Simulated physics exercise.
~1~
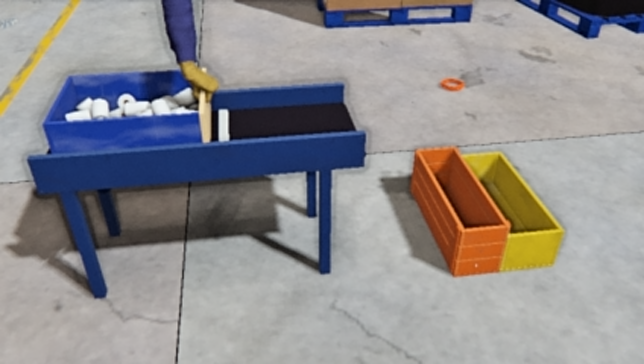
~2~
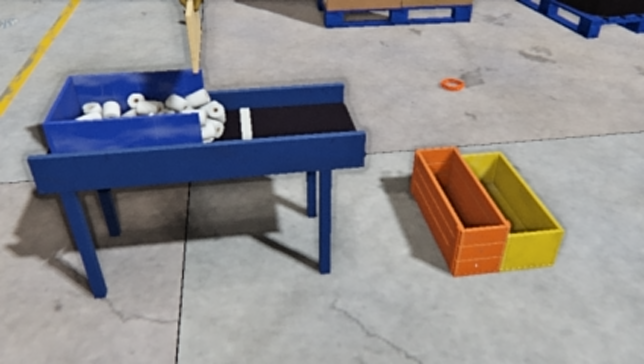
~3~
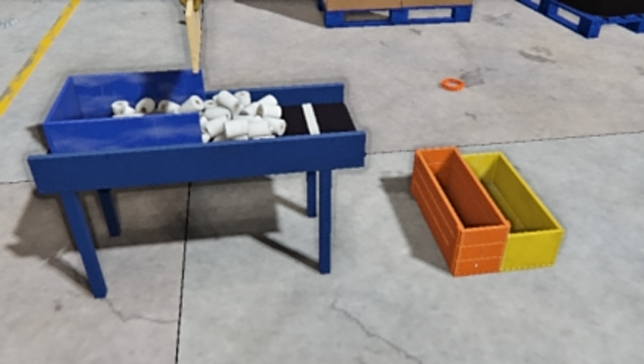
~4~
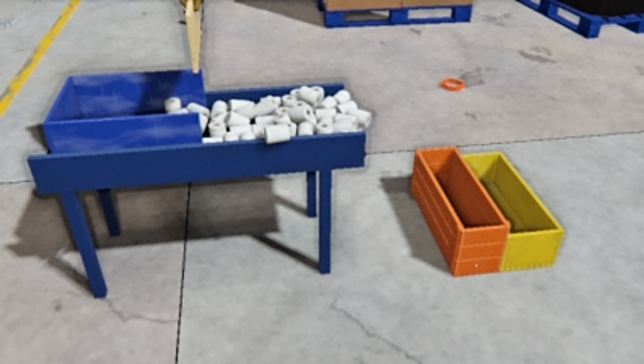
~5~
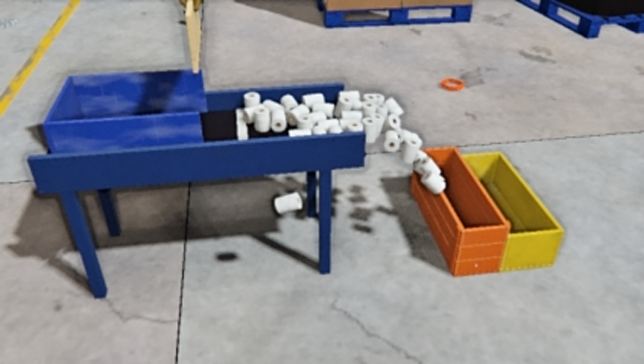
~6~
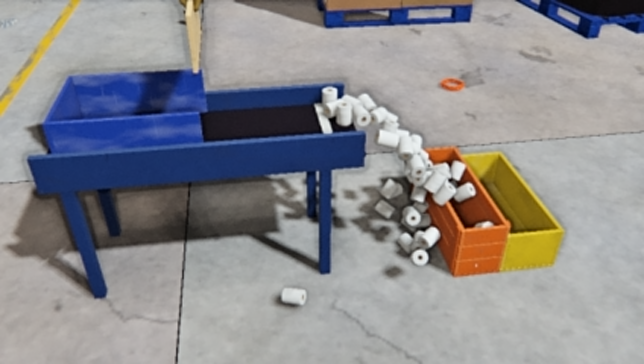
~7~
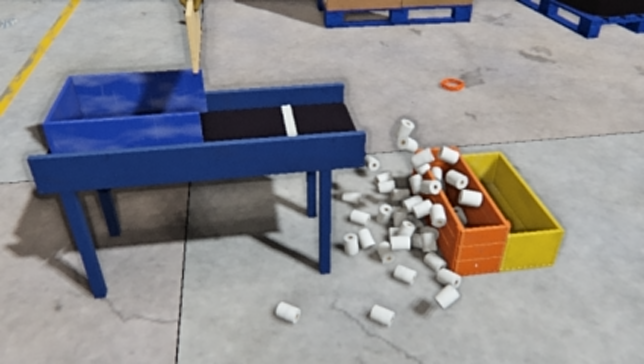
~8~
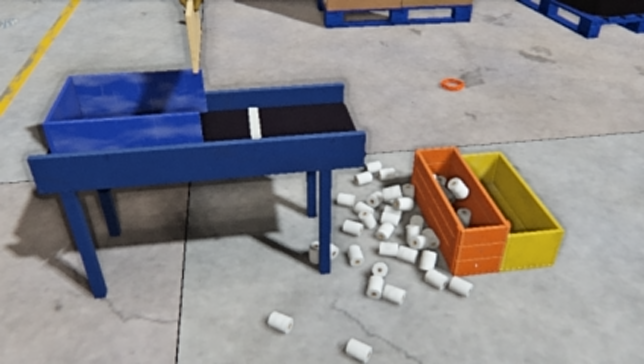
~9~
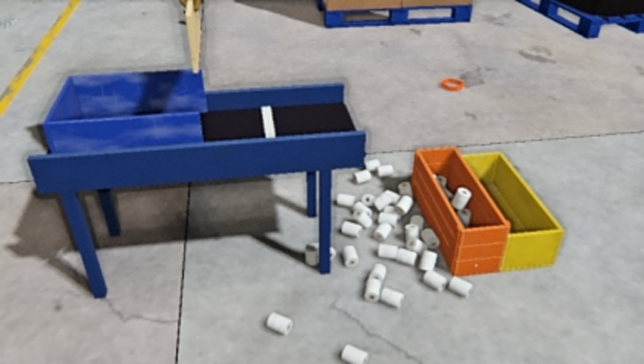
A blue conveyor table with a black belt stands on a grey concrete floor, seen from above, with a blue pen full of white paper rolls at its left end and an orange box and a yellow tote on the floor to the right. A yellow-gloved hand lifts the gate at the pen, and the belt carries the rolls rightward in a loose heap. They spill off the far end, some dropping into the orange box while many tumble short of it. The white stripe then shifts on the emptied belt. Finally, most rolls lie scattered between table and orange box, a few rest inside it, and the yellow tote stays empty.
